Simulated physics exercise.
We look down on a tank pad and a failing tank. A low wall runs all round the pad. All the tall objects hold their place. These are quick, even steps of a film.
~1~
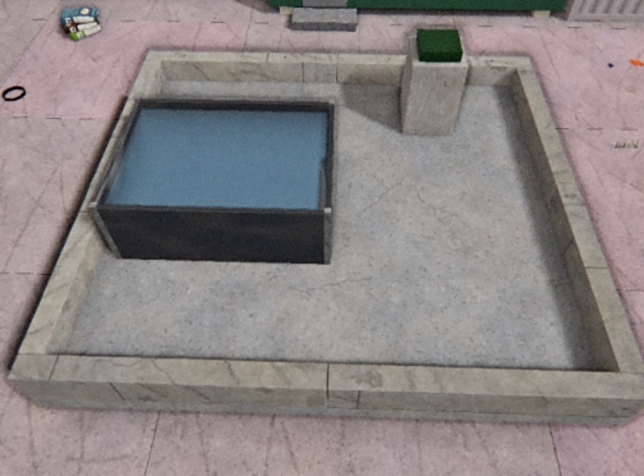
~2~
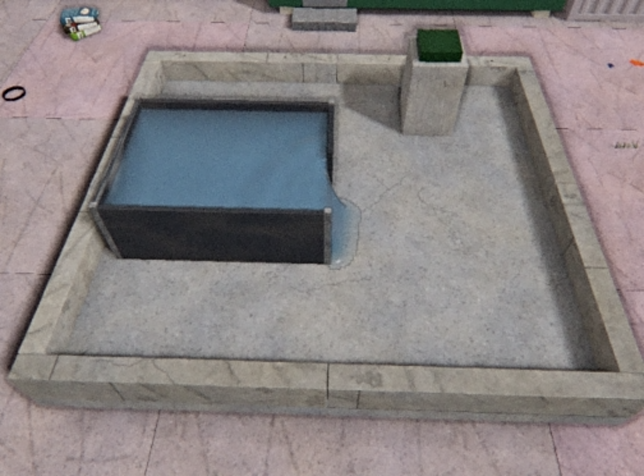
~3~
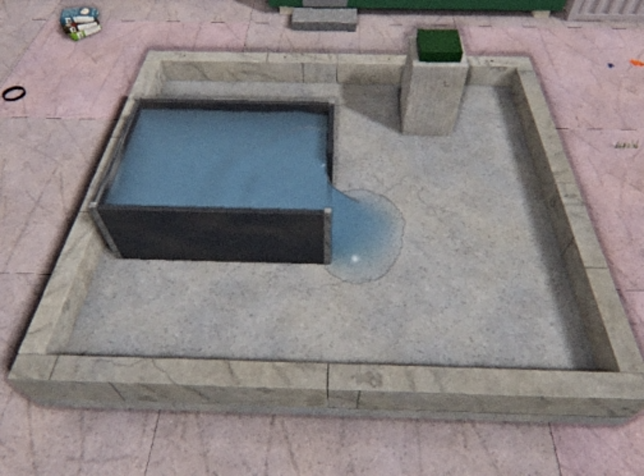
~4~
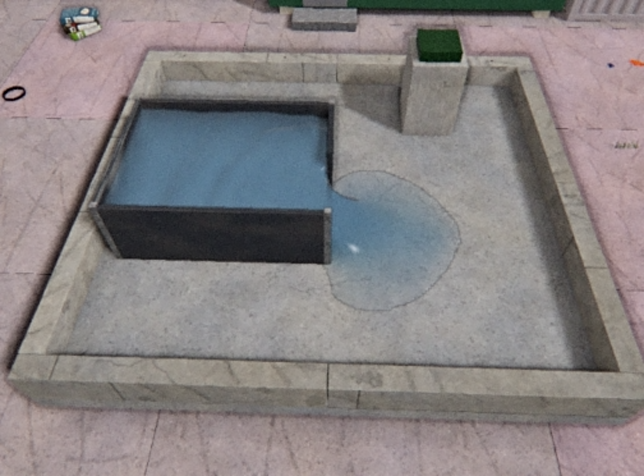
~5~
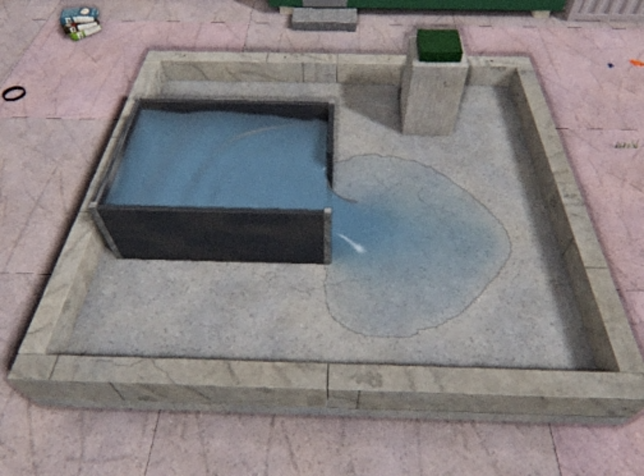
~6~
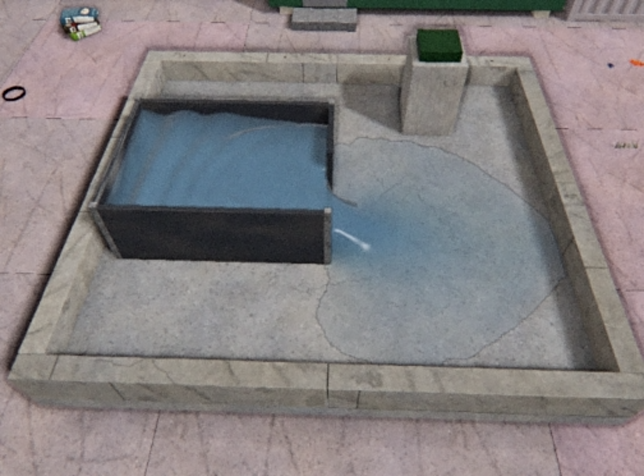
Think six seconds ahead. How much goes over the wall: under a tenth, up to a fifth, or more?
Over the wall goes under a tenth.
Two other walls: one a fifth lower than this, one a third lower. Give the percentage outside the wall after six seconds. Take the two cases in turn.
About 4 and 8 per cent.
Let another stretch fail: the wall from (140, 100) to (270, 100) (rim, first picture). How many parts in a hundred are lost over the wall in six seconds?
Roughly 12 per cent.
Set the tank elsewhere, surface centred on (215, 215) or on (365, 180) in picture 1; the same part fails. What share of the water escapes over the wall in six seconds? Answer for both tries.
About 4 and 8 per cent.
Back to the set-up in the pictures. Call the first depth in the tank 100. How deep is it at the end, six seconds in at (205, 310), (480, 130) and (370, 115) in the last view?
About 4, 30 and 4 per cent.
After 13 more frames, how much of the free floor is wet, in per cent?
Near 50 in a hundred.
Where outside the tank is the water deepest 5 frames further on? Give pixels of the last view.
Close to (584, 385).
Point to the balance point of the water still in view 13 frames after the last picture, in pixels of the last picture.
At about (343, 218).
A moment on, water covers 35 % of the floor; the low wall has let 0 % over.
Next, water covers 35 % of the floor; the low wall has let 0 % over.
Then, water covers 40 % of the floor; the low wall has let 1 % over.
Later, water covers 65 % of the floor; the low wall has let 1 % over.
In the end, water covers 80 % of the floor; the low wall has let 1 % over.
